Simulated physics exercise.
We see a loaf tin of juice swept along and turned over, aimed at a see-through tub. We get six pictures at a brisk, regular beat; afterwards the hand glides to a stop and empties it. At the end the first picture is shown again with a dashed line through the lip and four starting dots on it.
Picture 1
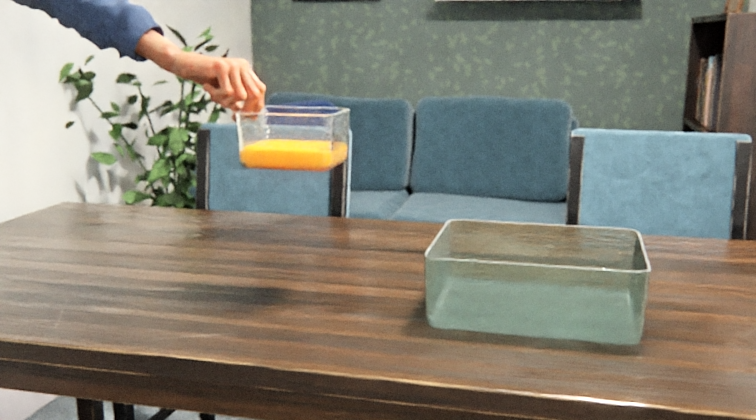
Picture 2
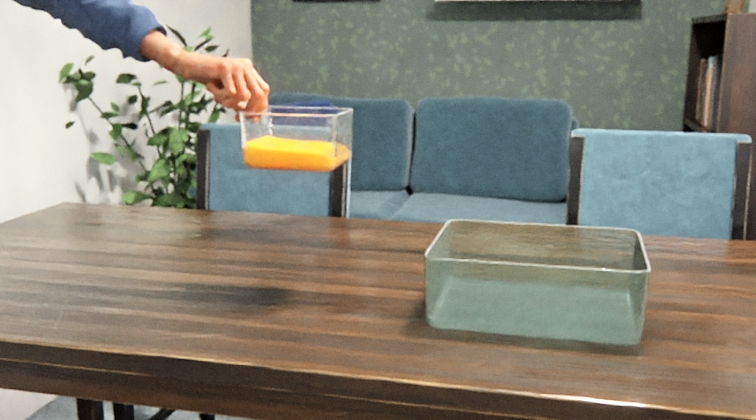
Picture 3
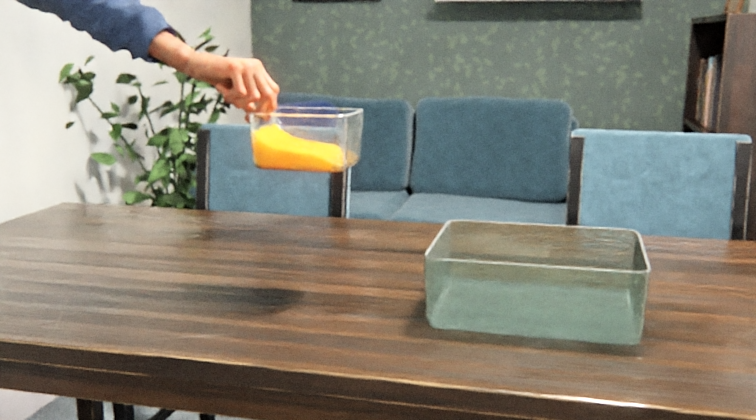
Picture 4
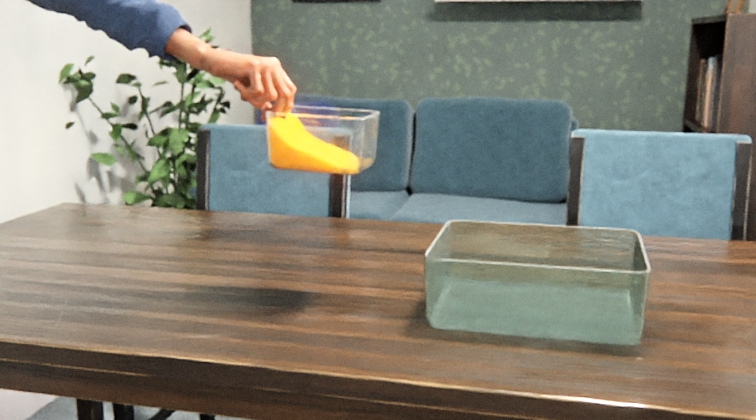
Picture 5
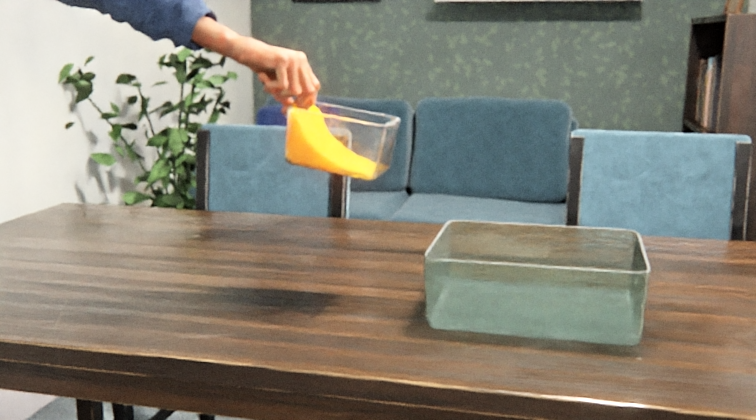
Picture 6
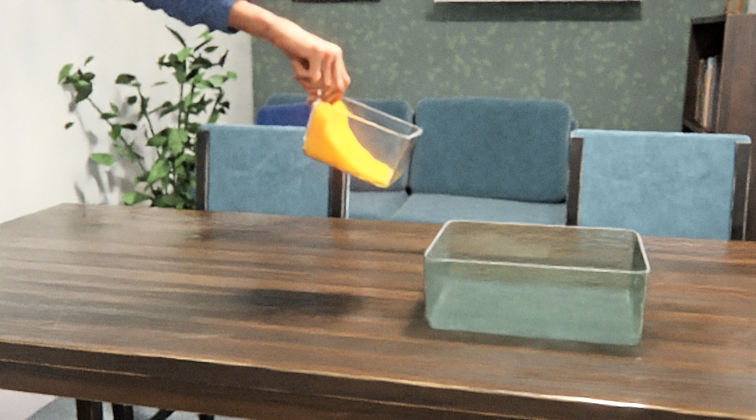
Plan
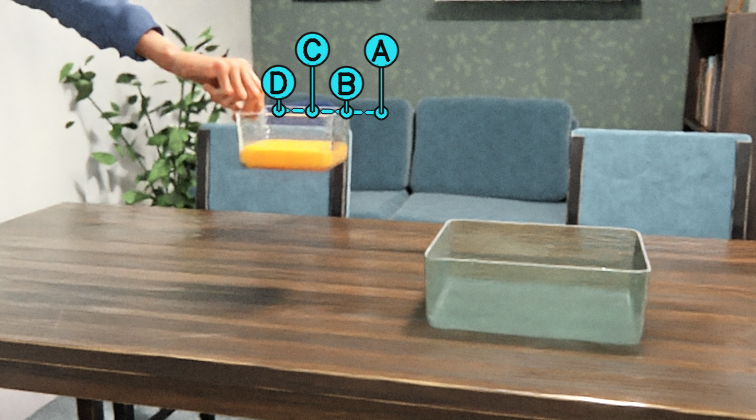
A hand carried a clear container of orange liquid rightward above a wooden table, toward an empty see-through tub. The liquid sloshed up the left side, and then the hand tilted the container to the right.
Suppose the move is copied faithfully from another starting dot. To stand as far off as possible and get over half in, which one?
The limit is C.
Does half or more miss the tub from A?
No.
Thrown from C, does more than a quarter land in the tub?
Yes.
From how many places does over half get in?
Three.
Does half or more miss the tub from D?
Yes, it does.
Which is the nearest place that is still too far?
That is place D.
On the marked copy, A at (381, 112); B at (346, 111); C at (312, 111); D at (278, 110).
With A, about 88 % lands in the tub, 2 % falls short and 11 % goes beside or beyond.
With B, about 91 % lands in the tub, 4 % falls short and 6 % goes beside or beyond.
With C, about 64 % lands in the tub, 30 % falls short and 6 % goes beside or beyond.
With D, about 36 % lands in the tub, 60 % falls short and 4 % goes beside or beyond.
